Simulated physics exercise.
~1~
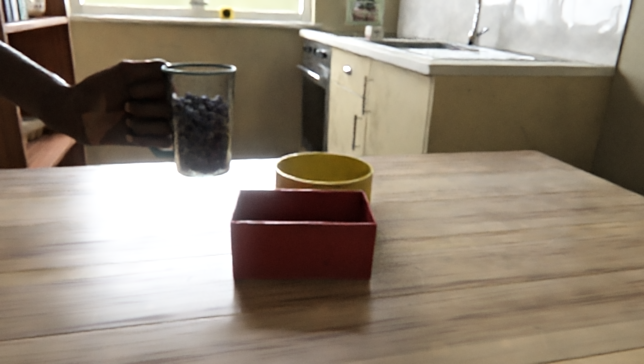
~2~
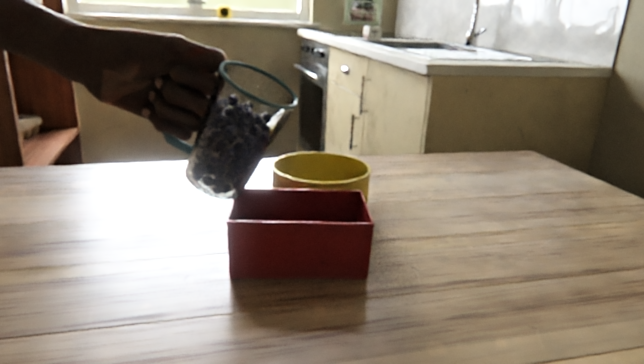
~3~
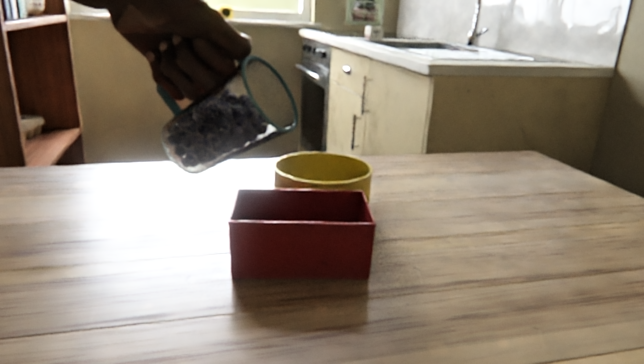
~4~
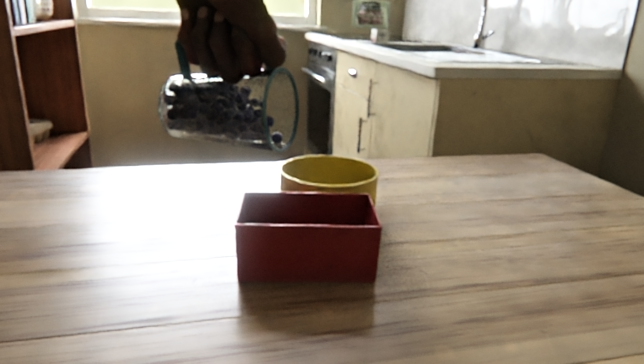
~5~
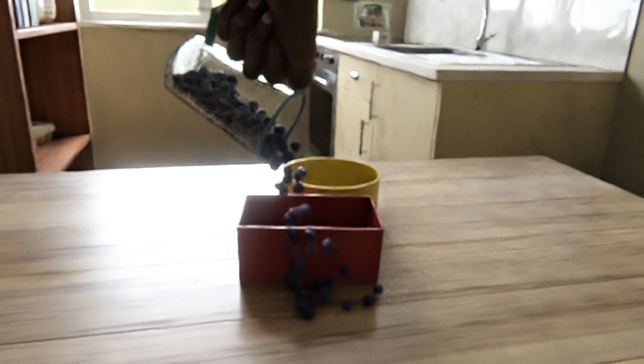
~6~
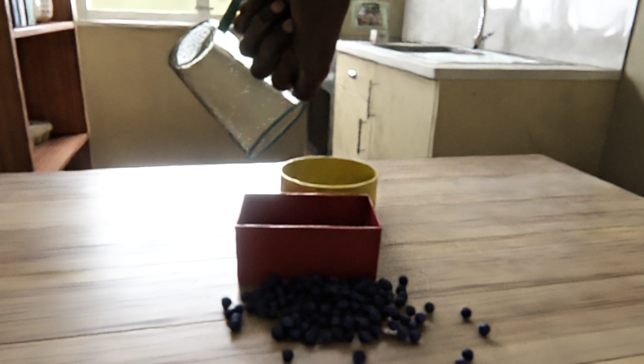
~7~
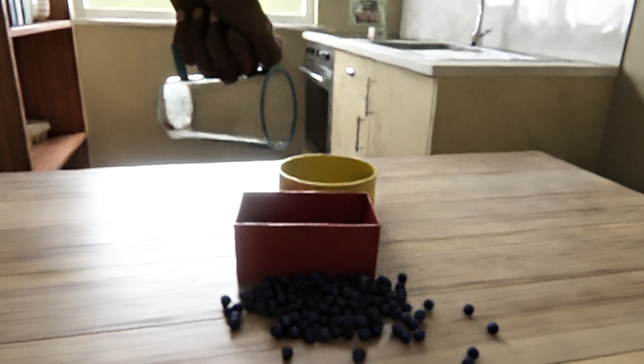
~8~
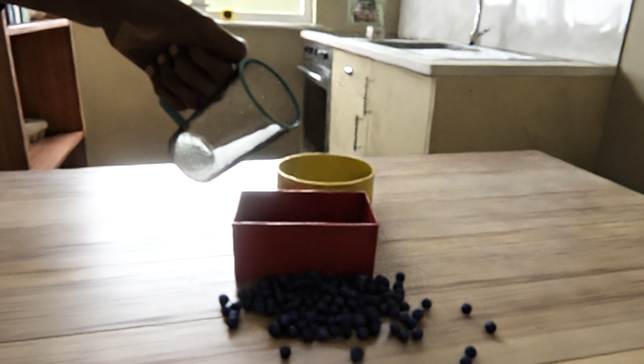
The footage shows a hand tilting a clear cup of blueberries above a red tin and a yellow pot on a wooden table until the berries tumble out, nearly all landing in front of the tin, after which the hand turns the empty cup partway back.
